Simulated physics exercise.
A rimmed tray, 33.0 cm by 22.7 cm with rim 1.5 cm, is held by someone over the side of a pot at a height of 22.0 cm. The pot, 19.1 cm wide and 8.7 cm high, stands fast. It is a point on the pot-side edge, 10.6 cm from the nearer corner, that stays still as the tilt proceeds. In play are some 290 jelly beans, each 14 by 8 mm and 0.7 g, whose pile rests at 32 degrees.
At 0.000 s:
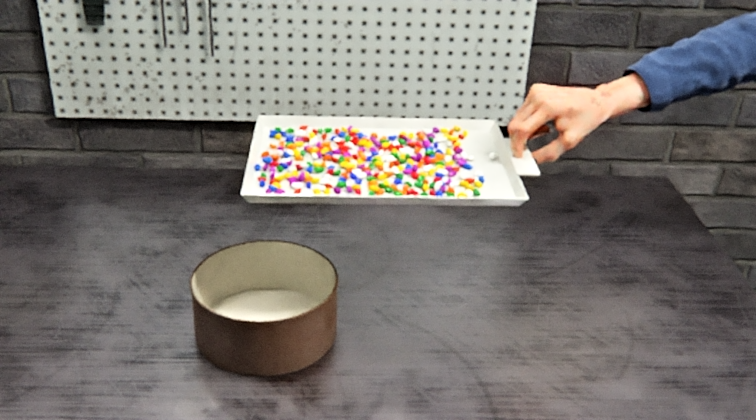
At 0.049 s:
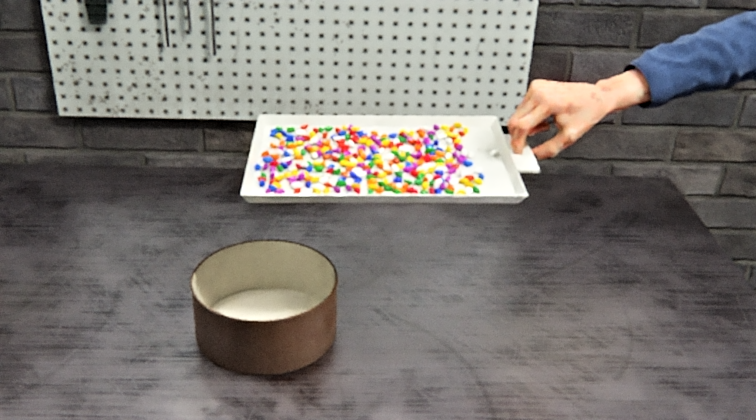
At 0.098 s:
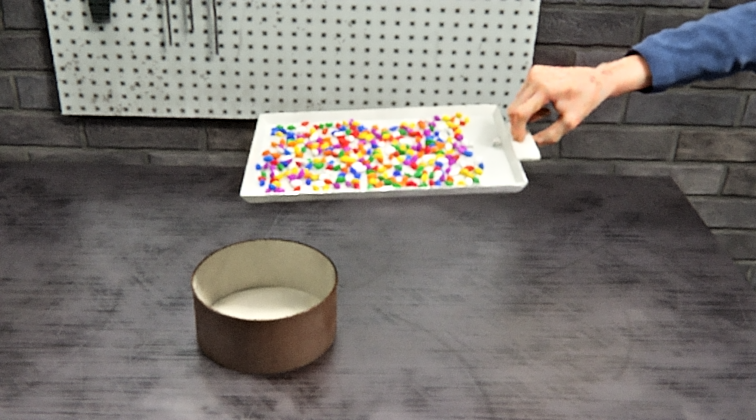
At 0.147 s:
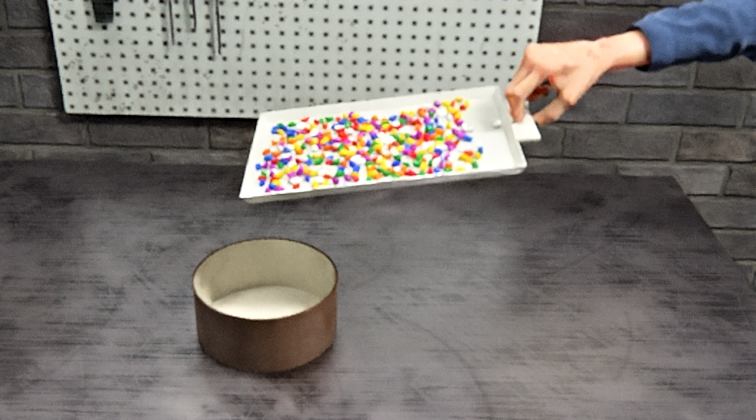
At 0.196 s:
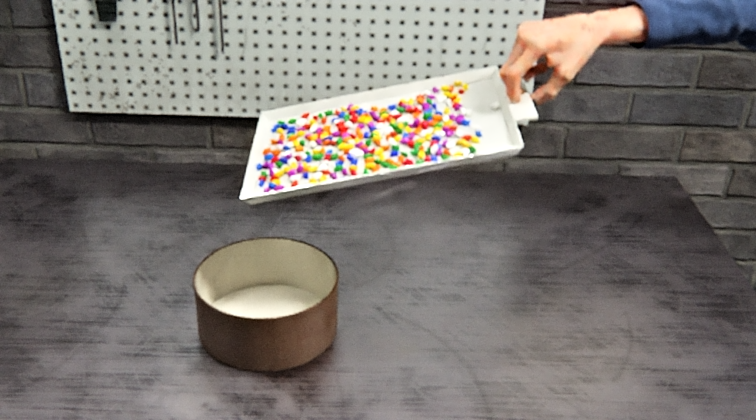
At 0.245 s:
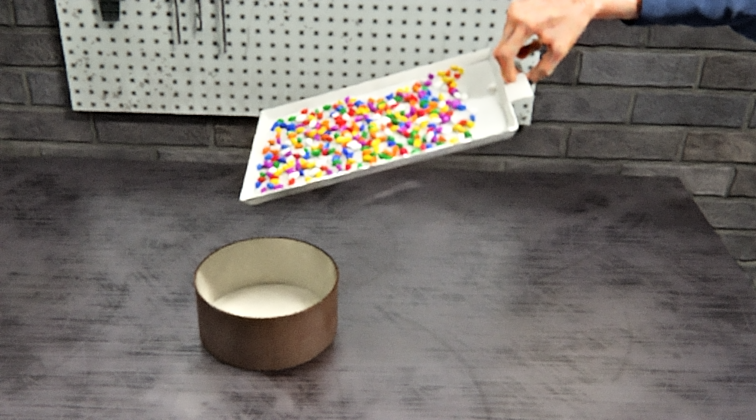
Hand holding a white tray of colourful jelly beans above a dark table, raising its right end to slant it leftward near a round brown pot.
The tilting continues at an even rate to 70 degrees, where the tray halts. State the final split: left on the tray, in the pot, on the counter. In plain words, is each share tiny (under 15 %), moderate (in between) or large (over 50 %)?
Tray: Scant. Pot: A medium portion. Counter: Above half.
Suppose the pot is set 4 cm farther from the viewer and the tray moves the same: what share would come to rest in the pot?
It would come to roughly 25 percent.
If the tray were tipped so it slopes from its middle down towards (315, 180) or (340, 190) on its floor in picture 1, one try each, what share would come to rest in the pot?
Estimate: Some 90 % and some 80 % respectively.
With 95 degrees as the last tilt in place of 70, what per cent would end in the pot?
The pot would get around 35 per cent.
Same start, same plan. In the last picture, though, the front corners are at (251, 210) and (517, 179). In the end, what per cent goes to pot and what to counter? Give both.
In the pot: 85 per cent; on the counter: 15 per cent.
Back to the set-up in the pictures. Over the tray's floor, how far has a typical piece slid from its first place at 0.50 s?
Roughly 5 cm.
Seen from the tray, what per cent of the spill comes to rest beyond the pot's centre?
Estimate: Roughly 100 per cent of the pieces.
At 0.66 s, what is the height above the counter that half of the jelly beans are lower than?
Median height: Approx. 24 cm.
After 0.50 s, tilt 45 degrees; the tray holds 100 %, the pot 0 %.
After 0.66 s, tilt 62 degrees; the tray holds 80 %, the pot 0 %.
After 0.95 s, tilt 70 degrees; the tray holds 5 %, the pot 25 %.
In the end, at 2.4 s, tray 0 %, pot 30 %, counter 70 %.
